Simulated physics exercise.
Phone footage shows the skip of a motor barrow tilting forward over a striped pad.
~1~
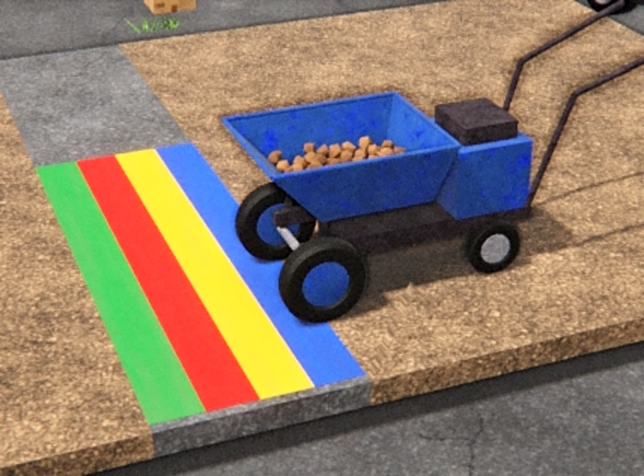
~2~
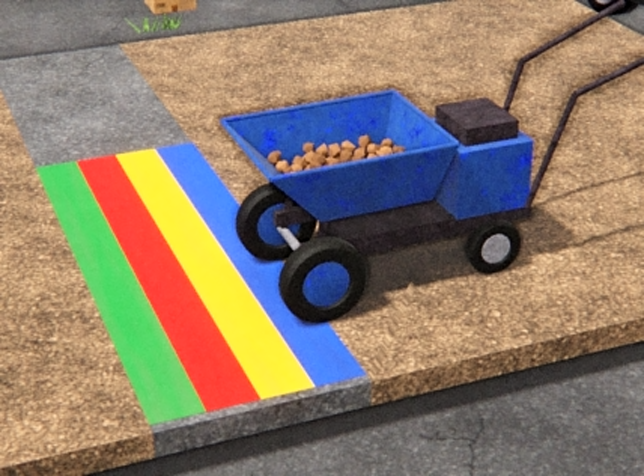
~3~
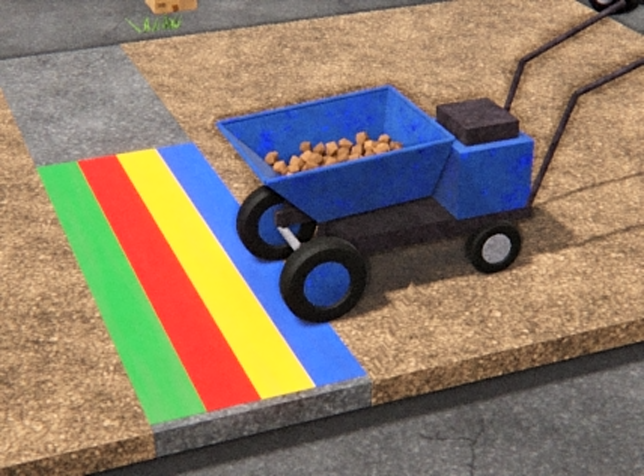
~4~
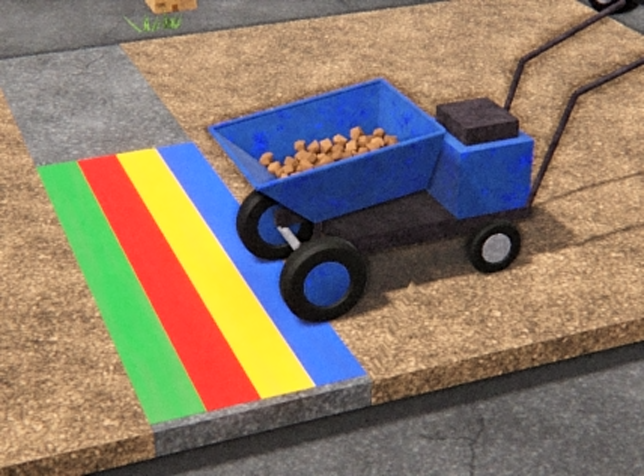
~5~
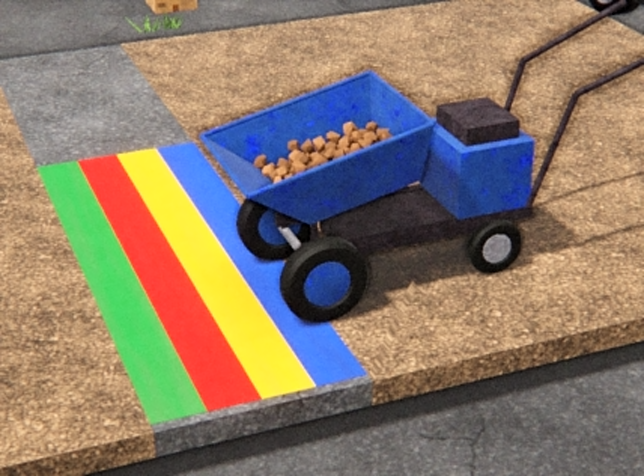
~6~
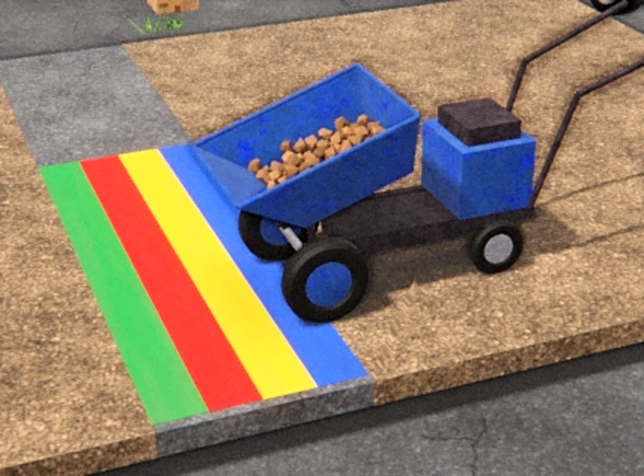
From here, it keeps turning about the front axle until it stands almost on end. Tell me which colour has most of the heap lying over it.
Most of the heap lies over green.
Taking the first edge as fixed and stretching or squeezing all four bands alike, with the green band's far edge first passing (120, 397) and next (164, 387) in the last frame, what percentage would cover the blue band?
Shares: Near 0 %; near 0 %.
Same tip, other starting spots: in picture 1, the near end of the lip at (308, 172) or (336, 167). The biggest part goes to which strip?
Spot 1 - the strip in red; spot 2 - red.
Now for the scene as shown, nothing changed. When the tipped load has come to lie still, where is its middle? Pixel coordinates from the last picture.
Resting centre, last picture - approx. (133, 311).
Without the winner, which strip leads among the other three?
Behind the top strip comes red.
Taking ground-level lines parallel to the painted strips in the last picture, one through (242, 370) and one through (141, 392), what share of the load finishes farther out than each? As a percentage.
Result, first then second: 80 %, 20 %.
Soon, skip tipped steeply; all in the skip.
A while on, skip tipped right over; about two thirds in the skip; a small part over the red strip; a small part over the green strip.
Towards the end, skip tipped right over; a small part in the skip; a small part over the red strip; about half over the green strip; about a quarter off the paint.
Finally, skip tipped right over; a small part in the skip; none over the blue strip; none over the yellow strip; a small part over the red strip; about half over the green strip; about a quarter off the paint.
